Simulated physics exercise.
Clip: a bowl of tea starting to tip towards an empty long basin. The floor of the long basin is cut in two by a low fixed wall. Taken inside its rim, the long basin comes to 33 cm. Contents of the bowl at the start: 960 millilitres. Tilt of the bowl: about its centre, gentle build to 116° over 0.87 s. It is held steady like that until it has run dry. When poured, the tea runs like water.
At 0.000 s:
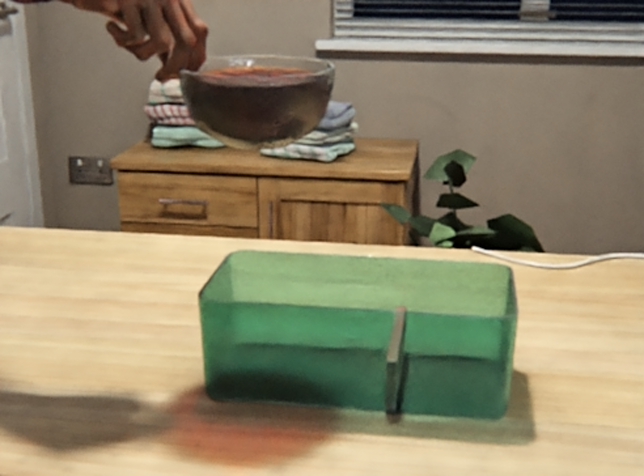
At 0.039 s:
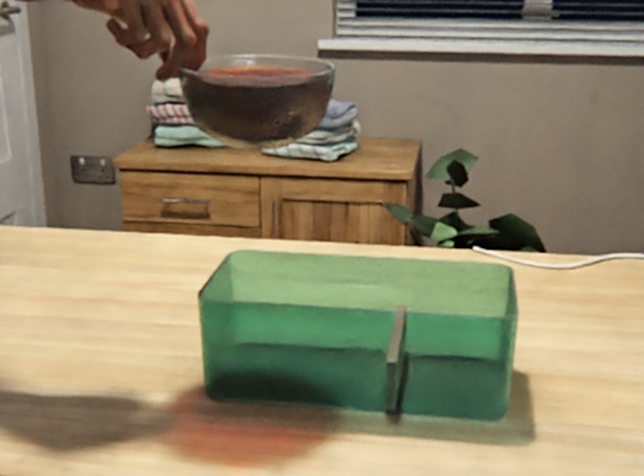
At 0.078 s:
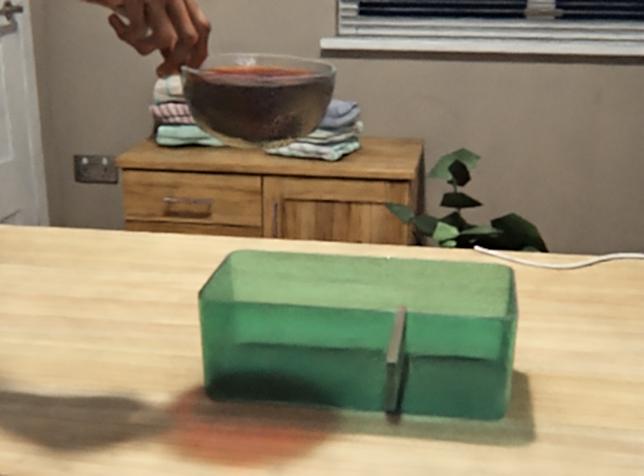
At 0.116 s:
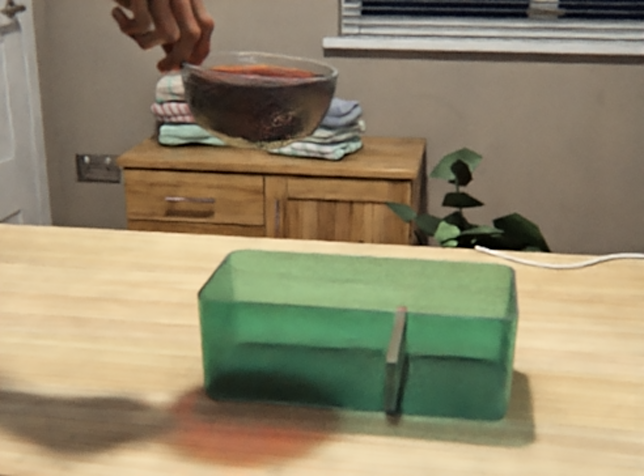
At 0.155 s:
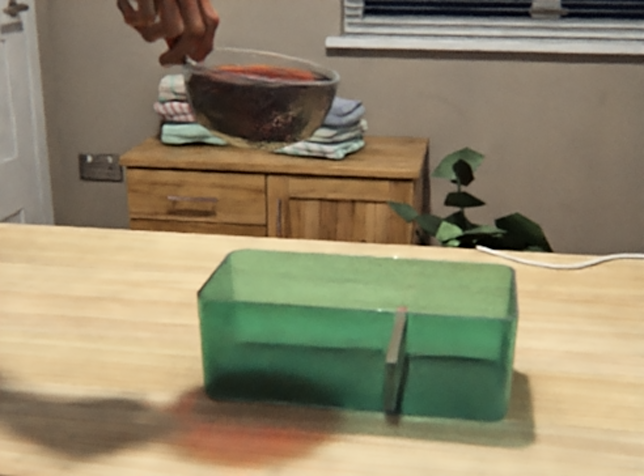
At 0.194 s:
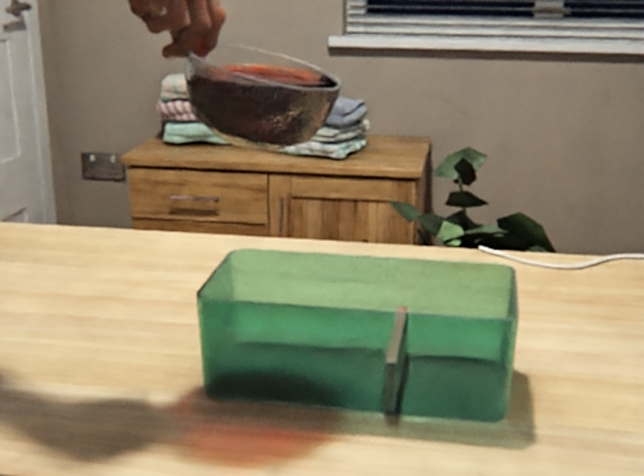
Glass bowl of dark reddish liquid, held by a hand, gradually tilting to the right above a green divided basin.
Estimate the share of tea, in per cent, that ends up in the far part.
About 47 per cent.
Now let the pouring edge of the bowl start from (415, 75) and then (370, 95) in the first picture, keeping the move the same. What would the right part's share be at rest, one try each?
About 75 %, then about 65 %.
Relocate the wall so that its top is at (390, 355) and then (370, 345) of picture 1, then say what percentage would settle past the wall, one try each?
Respectively 45 and 65 %.
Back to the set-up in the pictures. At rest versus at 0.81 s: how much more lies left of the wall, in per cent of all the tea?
Near 9 percent, more or less.
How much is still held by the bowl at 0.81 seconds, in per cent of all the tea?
About 0 percent.
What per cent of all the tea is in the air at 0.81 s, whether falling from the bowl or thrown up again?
I'd put it at about 10 per cent of the liquid.
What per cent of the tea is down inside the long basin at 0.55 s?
Roughly 14 percent.
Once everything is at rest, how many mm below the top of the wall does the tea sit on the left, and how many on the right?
Left: Roughly 40 mm; right: Roughly 30 mm.
By 0.55 s the tilt is 81° and 34 per cent is still to pour, 3 is left of the wall and 10 right of it.
By 0.81 s the tilt is 114° and 0 per cent is still to pour, 42 is left of the wall and 49 right of it.
By 1.08 s the tilt is 116° and 0 per cent is still to pour, 50 is left of the wall and 47 right of it.
By 1.37 s the tilt is 116° and 0 per cent is still to pour, 50 is left of the wall and 47 right of it.
At rest 50 per cent lies left of the wall, 47 right of it and 2 outside.
